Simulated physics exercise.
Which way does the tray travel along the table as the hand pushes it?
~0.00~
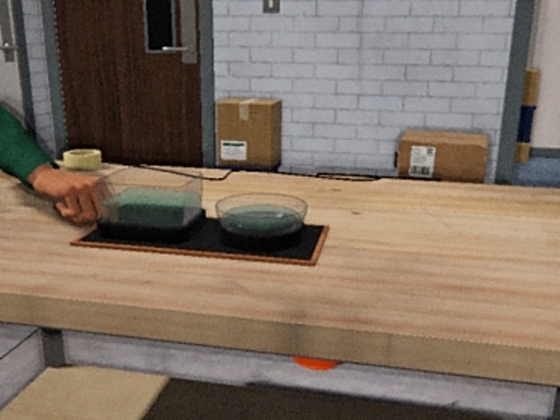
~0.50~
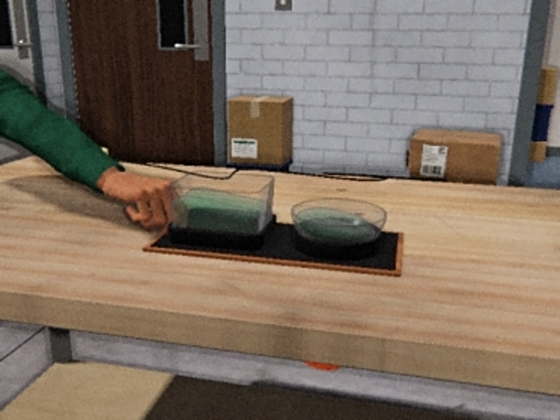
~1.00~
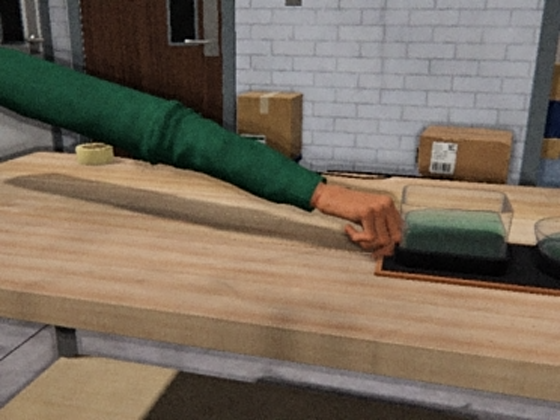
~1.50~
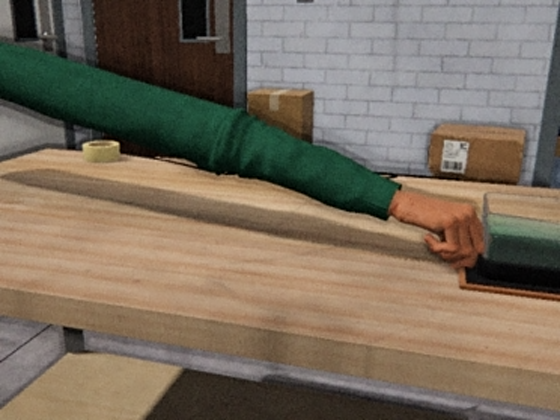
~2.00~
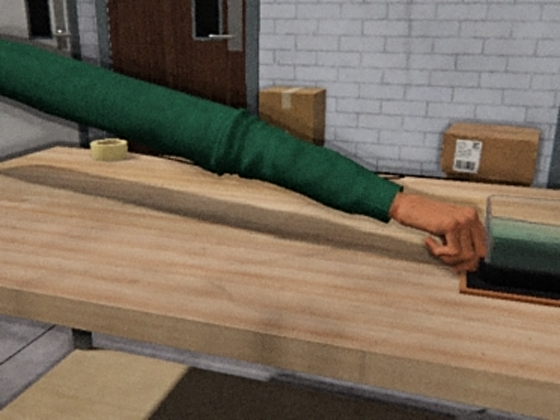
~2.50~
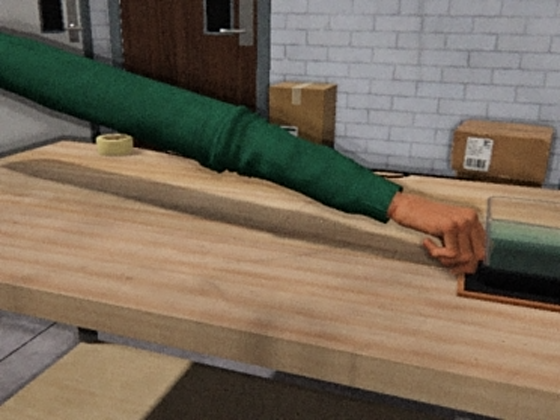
The tray travels to the right, as the viewer sees it.
A black tray with a reddish-brown rim, carrying a clear oblong tub on the left and a round bowl on the right, sits on a pale wooden table, seen from slightly above in a room with a white brick wall. Both open vessels hold greenish water, and cardboard boxes, a dark brown door and a roll of tape are in view. A hand in a green sleeve pushes the tray smoothly to the right across the tabletop. The bowl passes out of view as the view drifts slightly. Finally the tray rests at the right edge, the hand still beside the partly visible tub.
